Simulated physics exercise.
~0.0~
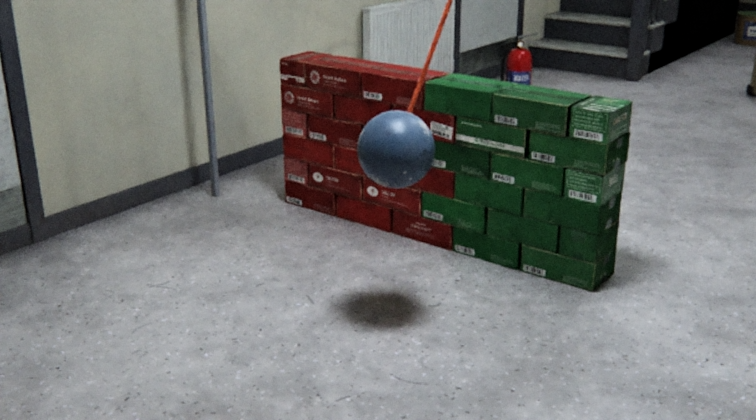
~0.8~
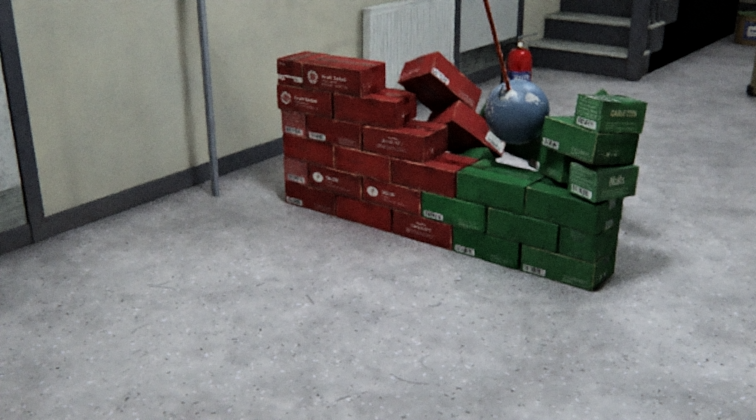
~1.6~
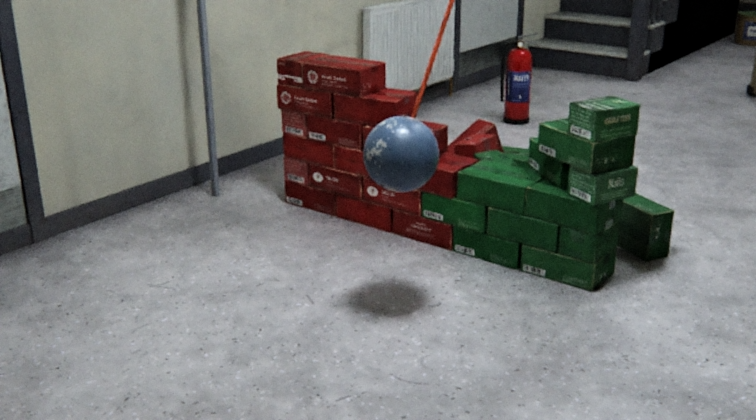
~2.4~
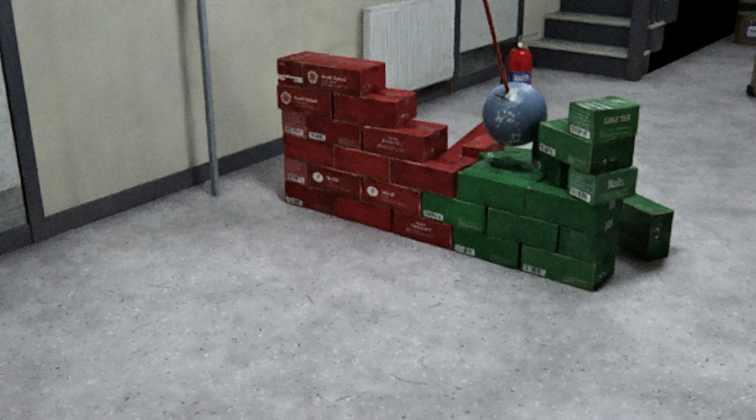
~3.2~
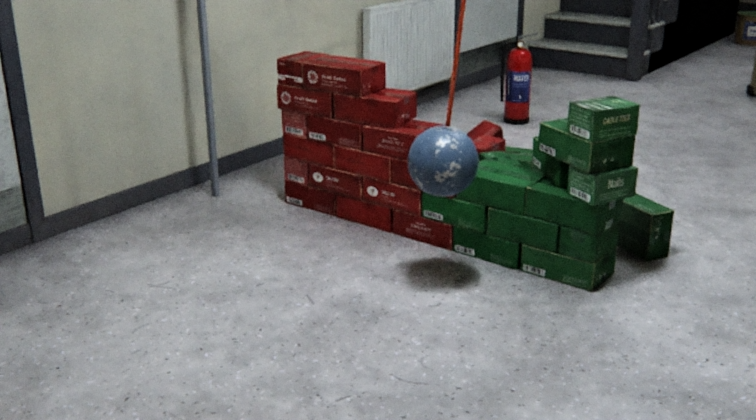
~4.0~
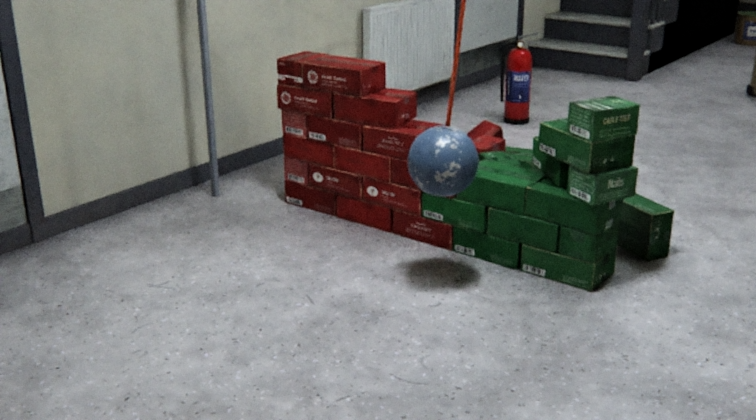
A swinging ball knocks several boxes off a red and green wall, leaving most standing.
